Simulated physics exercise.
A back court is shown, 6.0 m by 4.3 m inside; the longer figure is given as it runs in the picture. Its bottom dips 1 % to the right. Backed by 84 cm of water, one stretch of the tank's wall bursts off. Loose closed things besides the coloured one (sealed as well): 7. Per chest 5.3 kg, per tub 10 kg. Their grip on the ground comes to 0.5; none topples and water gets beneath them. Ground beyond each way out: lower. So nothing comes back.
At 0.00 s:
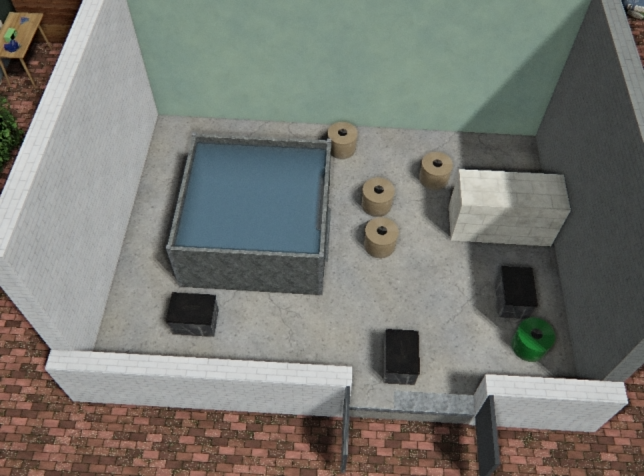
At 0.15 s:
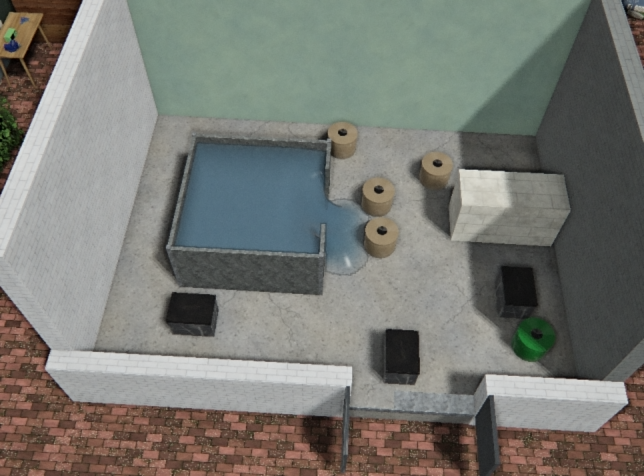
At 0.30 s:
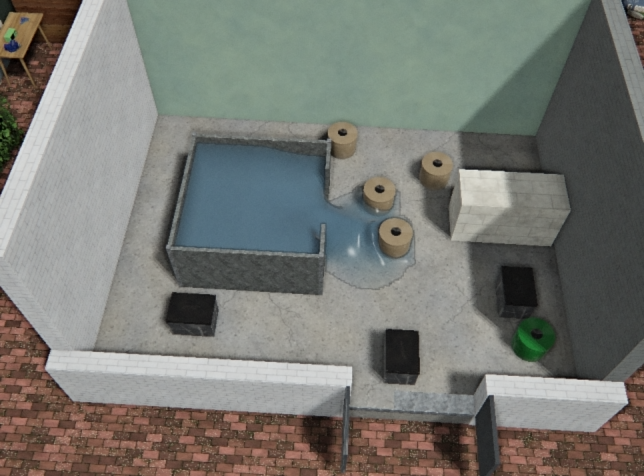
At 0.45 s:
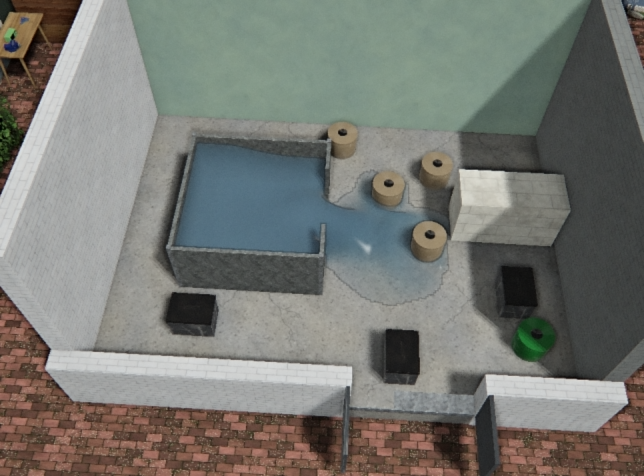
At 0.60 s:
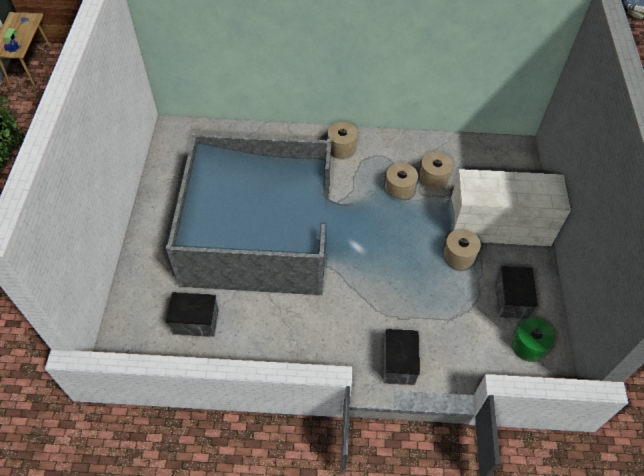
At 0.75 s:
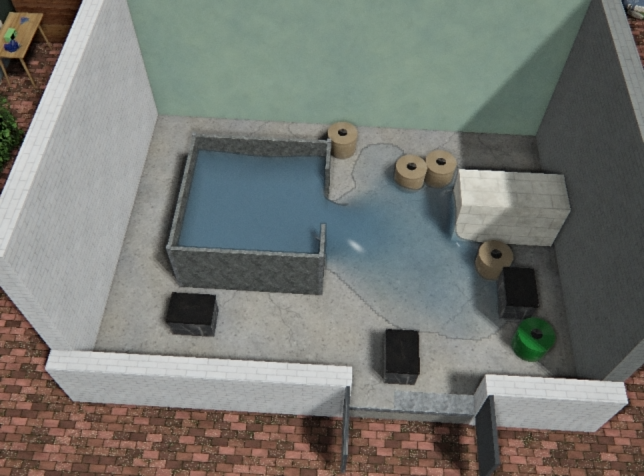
In a walled back court, part of a raised tank's right side burst open and water spread rightward across the ground, pushing two tan tubs along while the green tub stayed put.
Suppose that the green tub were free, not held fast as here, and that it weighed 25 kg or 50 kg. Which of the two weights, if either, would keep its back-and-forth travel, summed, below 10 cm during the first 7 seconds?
Neither.
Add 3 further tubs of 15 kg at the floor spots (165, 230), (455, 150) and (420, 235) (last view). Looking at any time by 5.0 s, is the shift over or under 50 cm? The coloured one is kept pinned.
Going through them in that order, the answers are not too far, too far and too far.
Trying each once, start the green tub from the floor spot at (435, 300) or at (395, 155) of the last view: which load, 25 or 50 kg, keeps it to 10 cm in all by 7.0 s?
Try 1: Both insufficient. Try 2: Greater mass required.
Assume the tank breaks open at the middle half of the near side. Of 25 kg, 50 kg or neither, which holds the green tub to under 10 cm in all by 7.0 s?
So the heavier choice alone.
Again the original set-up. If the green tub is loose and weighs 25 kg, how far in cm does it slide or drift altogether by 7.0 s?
All together it comes to about 350 cm.
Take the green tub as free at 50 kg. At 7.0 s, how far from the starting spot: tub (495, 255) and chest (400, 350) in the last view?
In that order: 200 cm, 350 cm.
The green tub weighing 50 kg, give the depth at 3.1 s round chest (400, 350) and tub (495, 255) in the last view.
About 5 and 23 cm.
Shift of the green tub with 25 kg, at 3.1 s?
About 140 cm.
After 1.4 s the green tub would be 28 cm from its start with 25 kg and 3 cm from its start with 50 kg; 9 cm of water round it then.
After 3.1 s the green tub would be 146 cm from its start with 25 kg and 20 cm from its start with 50 kg; 23 cm of water round it then.
After 4.9 s the green tub would be 261 cm from its start with 25 kg and 37 cm from its start with 50 kg; 25 cm of water round it then.
After 7.0 s the green tub would be 261 cm from its start with 25 kg and 36 cm from its start with 50 kg; 14 cm of water round it then.
